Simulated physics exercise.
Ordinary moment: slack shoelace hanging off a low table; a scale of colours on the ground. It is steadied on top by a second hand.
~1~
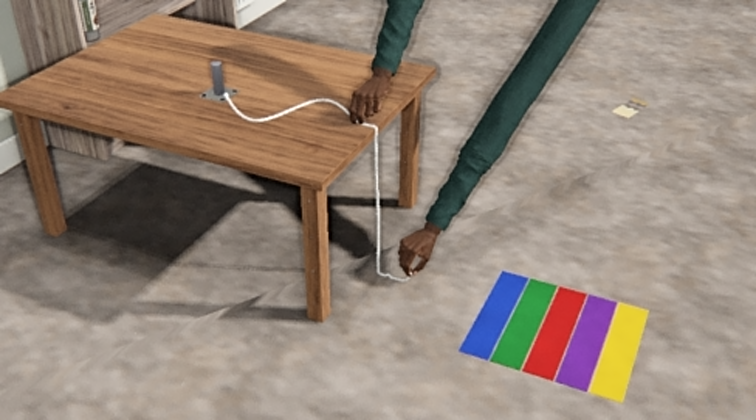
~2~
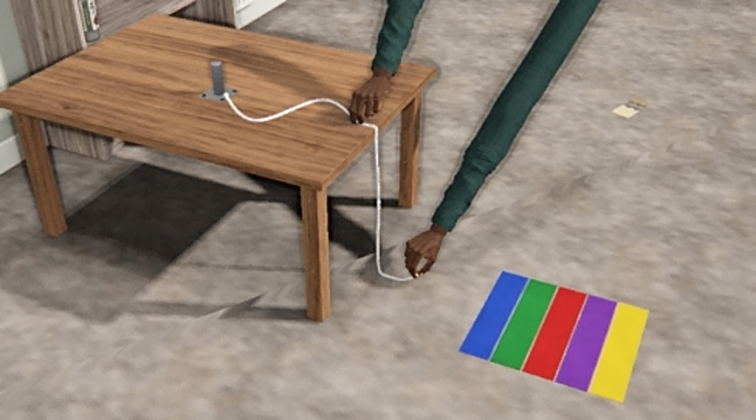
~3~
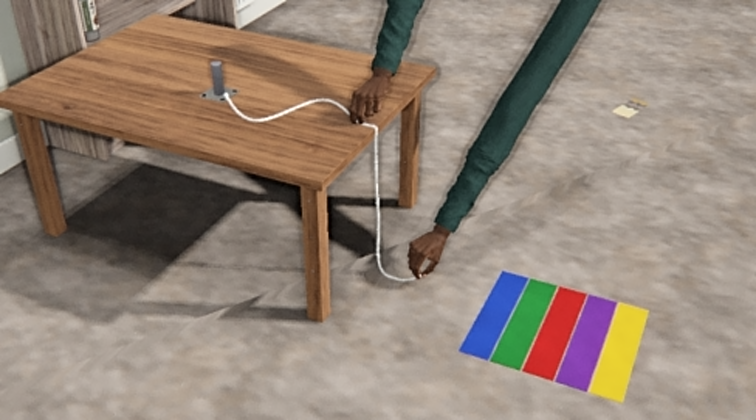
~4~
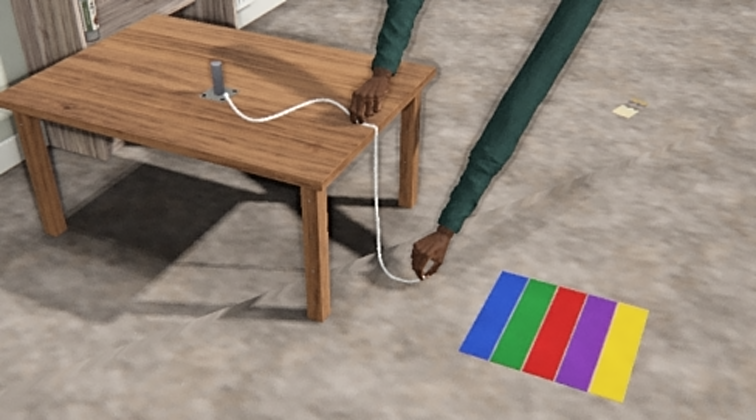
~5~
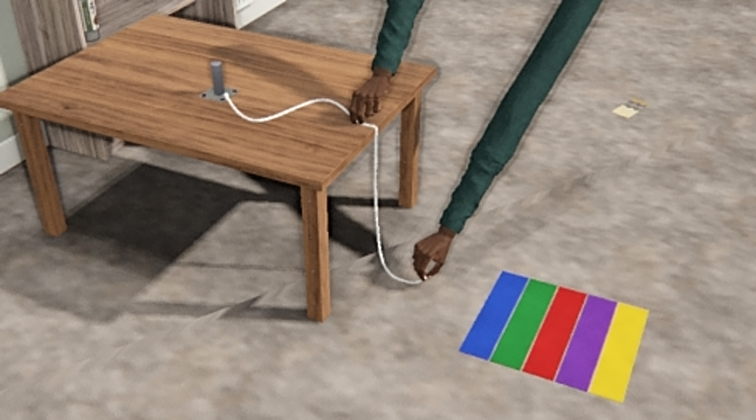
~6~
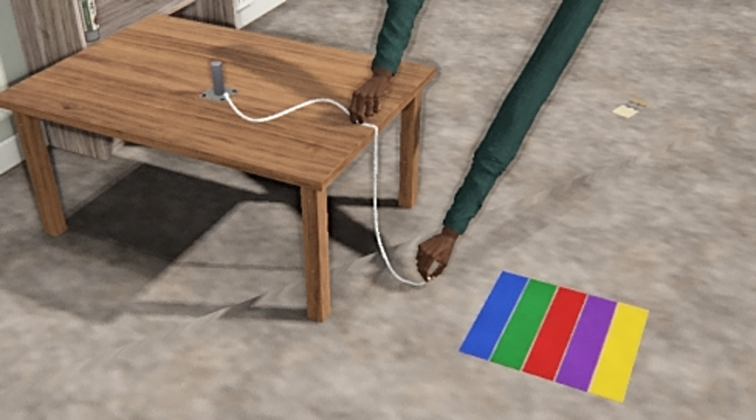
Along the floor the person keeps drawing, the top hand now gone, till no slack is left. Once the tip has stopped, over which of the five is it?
Over the purple strip.
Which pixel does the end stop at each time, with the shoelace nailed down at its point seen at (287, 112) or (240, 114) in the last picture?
It would be somewhere around (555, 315) the first time and (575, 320) the second.
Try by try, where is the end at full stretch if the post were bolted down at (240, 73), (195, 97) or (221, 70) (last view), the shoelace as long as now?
Around (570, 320), (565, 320) and (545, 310).
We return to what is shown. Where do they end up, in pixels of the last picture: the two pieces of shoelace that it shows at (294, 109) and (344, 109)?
First one: (326, 117); second one: (383, 139).
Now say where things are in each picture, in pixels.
In the first picture, end (411, 273); blue (481, 340); green (513, 349); red (544, 359); purple (577, 369); yellow (611, 379).
In the second picture, end (417, 275); shoelace through (235, 108) (285, 113) (342, 107) (376, 141) (378, 202) (378, 259).
In the third picture, end (421, 276).
In the fourth picture, end (424, 277); shoelace through (235, 108) (285, 113) (342, 107) (376, 141) (376, 201) (380, 260).
In the fifth picture, end (426, 277).
In the sixth picture, end (429, 278); shoelace through (235, 108) (285, 113) (342, 107) (376, 141) (375, 201) (386, 260).
Soon after, end near (537, 309); over green.
Then, end near (571, 319); over red.
At full stretch, end near (592, 325); over purple. The purple one.
